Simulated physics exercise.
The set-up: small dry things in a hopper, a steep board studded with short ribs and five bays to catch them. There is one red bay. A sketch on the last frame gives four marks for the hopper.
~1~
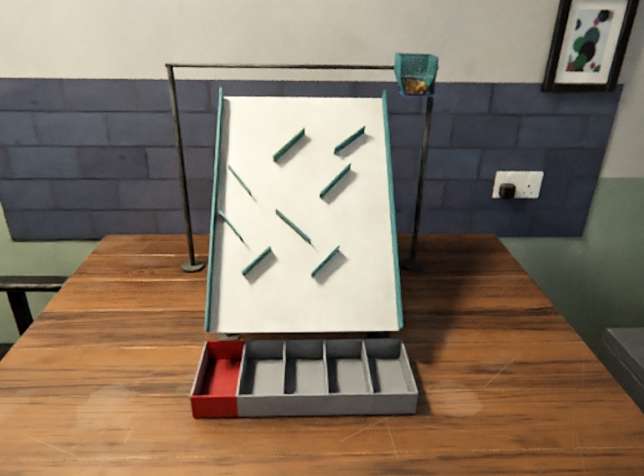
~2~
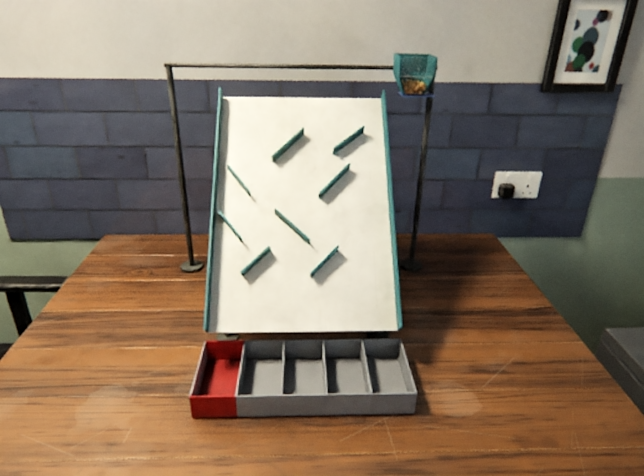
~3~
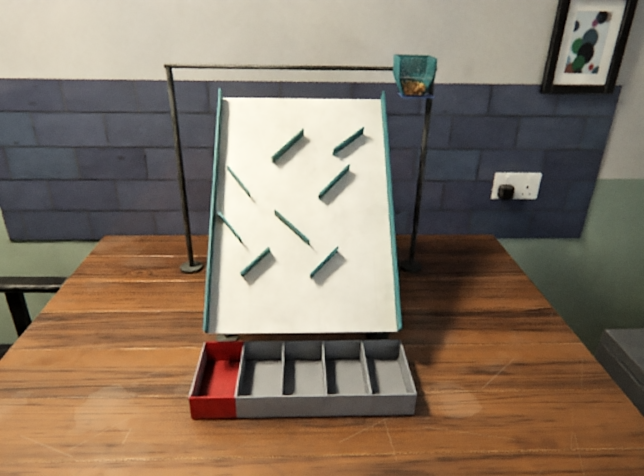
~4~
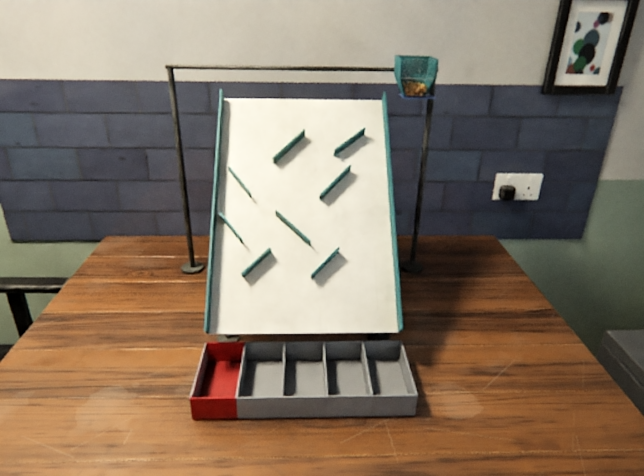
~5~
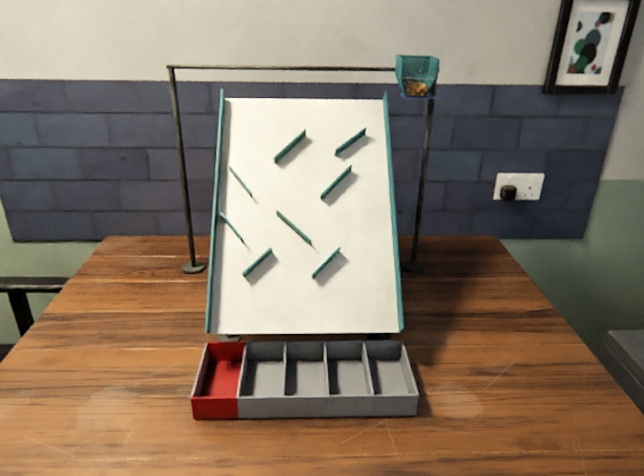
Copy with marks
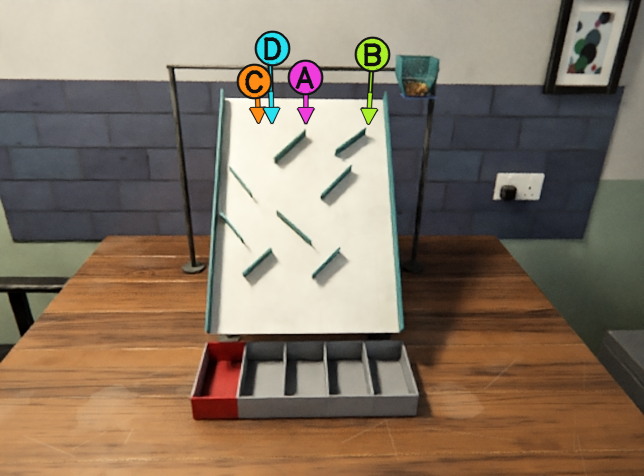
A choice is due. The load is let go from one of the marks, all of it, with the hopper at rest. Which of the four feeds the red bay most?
D beats the others.
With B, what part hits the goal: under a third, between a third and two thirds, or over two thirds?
Mark B gives under a third.
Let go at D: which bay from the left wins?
It is the first one.
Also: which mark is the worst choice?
Mark B.
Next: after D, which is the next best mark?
That would be C.
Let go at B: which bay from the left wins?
The fifth from the left.
On the marked copy, mark A meets the board at (305, 117); mark B meets the board at (368, 118); mark C meets the board at (258, 117); mark D meets the board at (271, 117).
If A is chosen, about a third in the red bay, about two thirds in other bays.
If B is chosen, none in the red bay, nearly all in other bays, a small part outside the box.
If C is chosen, about half in the red bay, about half in other bays.
If D is chosen, about two thirds in the red bay, about a quarter in other bays.
